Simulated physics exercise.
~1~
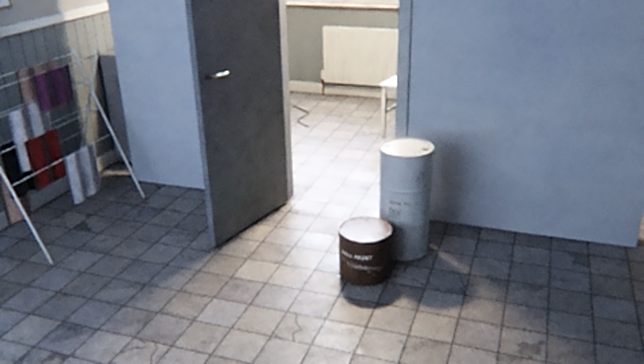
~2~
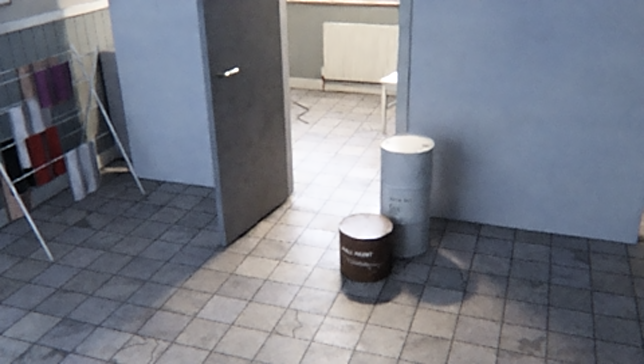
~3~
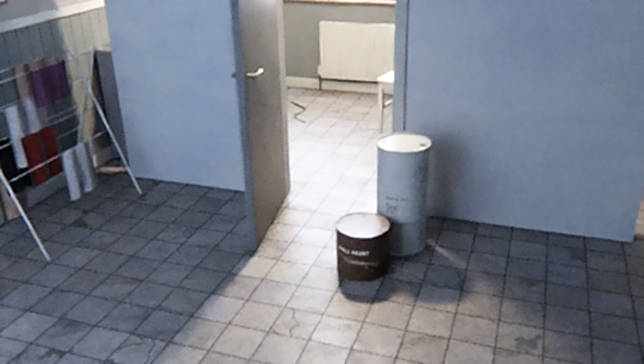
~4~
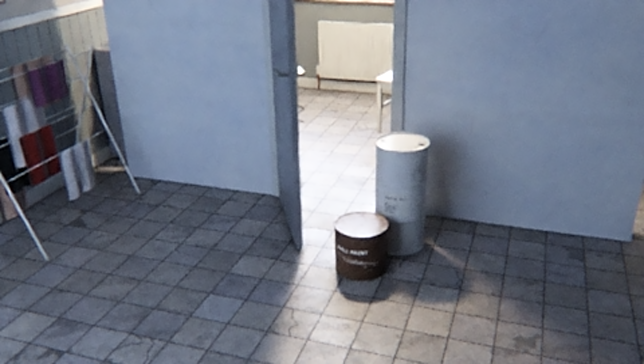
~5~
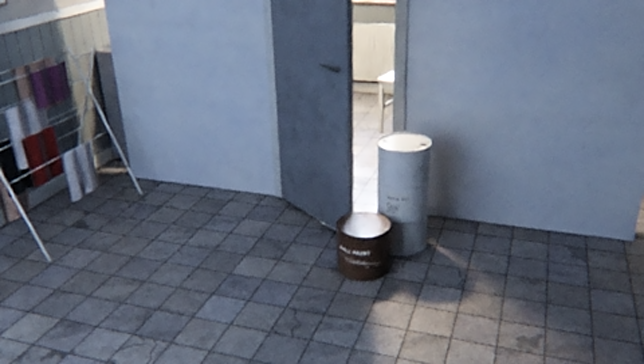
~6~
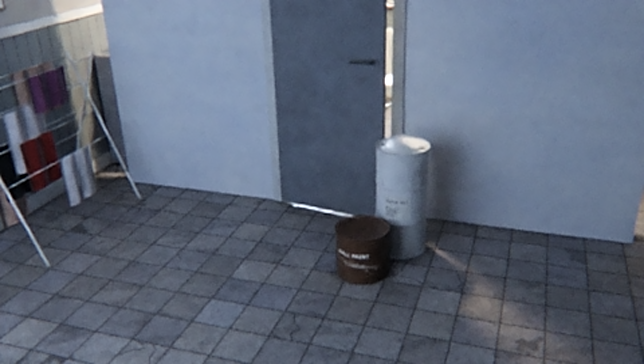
Grey door swinging steadily toward its frame past a white drum and brown pail, ending nearly shut with a narrow gap.
